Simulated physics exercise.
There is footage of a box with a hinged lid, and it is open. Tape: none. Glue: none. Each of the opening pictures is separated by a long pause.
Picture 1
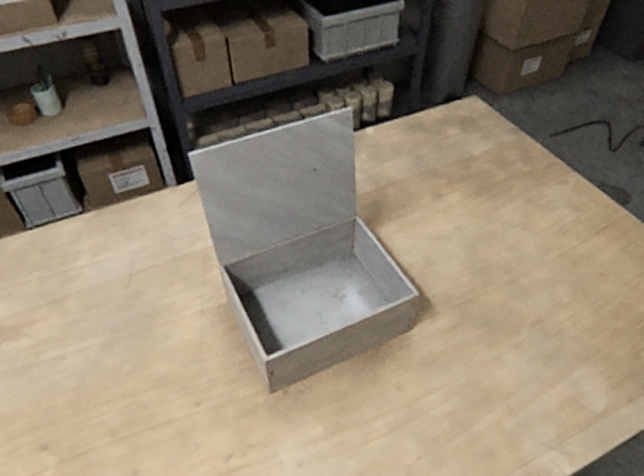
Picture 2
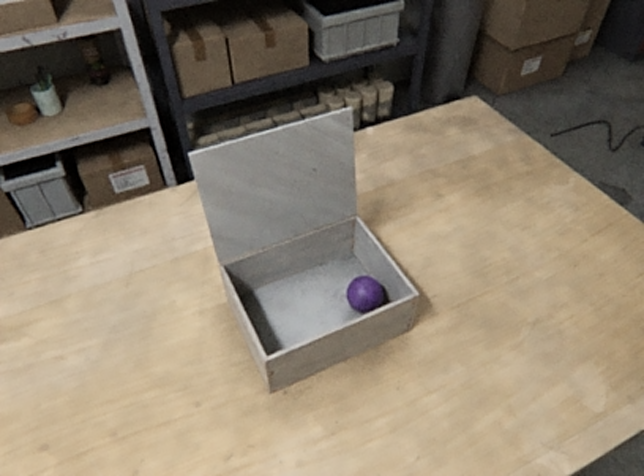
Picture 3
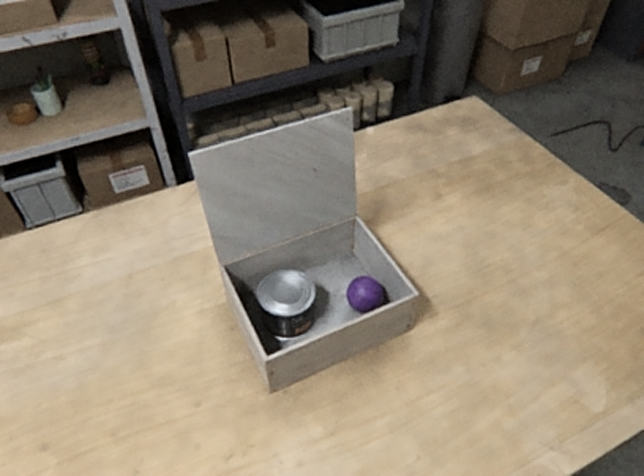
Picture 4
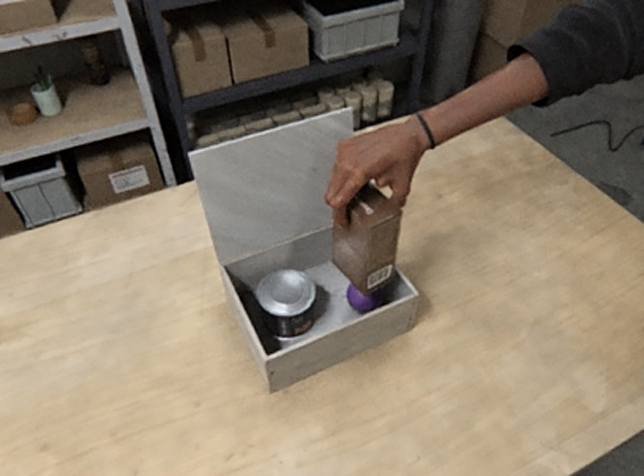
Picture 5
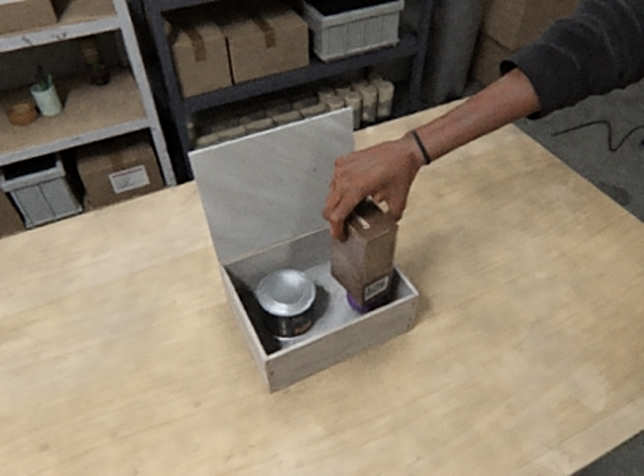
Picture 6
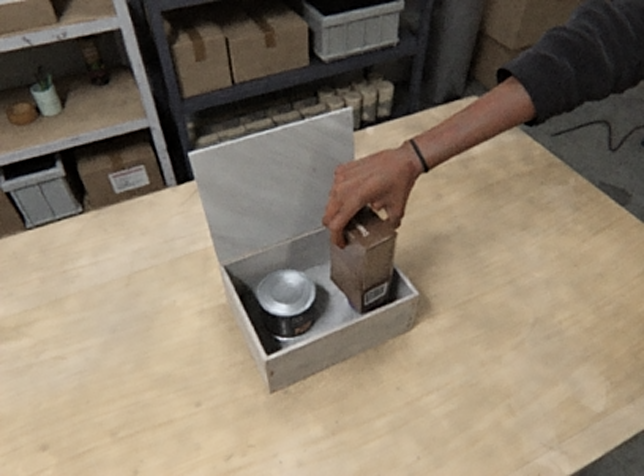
On a wooden table in a storage room, an open box with a hinged lid sits empty, then holds a purple ball, then also a metal tin to its left. A hand reaches in from the right with a brown packet and lowers it upright into the box's right side, hiding the ball.
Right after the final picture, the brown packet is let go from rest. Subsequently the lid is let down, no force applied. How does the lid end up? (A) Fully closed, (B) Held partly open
Option A: Fully closed.
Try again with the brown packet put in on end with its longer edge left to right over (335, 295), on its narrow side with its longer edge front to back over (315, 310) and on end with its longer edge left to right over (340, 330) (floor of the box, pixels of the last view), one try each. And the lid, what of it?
First try leaves it partly open, second try leaves it shut, third try leaves it partly open.
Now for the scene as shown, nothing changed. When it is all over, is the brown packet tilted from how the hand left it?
Well, the brown packet ends up skewed.
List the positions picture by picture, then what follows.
In the first picture, the last thing is not in view yet.
In the second picture, the last thing is not in view yet; purple ball (365, 294).
In the third picture, the last thing is not in view yet; purple ball (365, 294).
In the fourth picture, on its way; brown packet (364, 239).
In the fifth picture, on its way; brown packet (362, 251).
In the sixth picture, put in, still held; brown packet (361, 258).
Then, 0.60 s on from there, brown packet on its side near (323, 328); purple ball shifted a little.
Then, 1.40 s on from there, lid 72° above the rim; brown packet on its side near (313, 331); purple ball shifted a little.
Then, 2.00 s on from there, lid 18° above the rim; brown packet on its side near (313, 331); purple ball shifted a little.
In the end, lid shut; toppled in the box, brown packet; the other 2 unmoved. At the end, from the last picture's camera, brown packet near (313, 331).
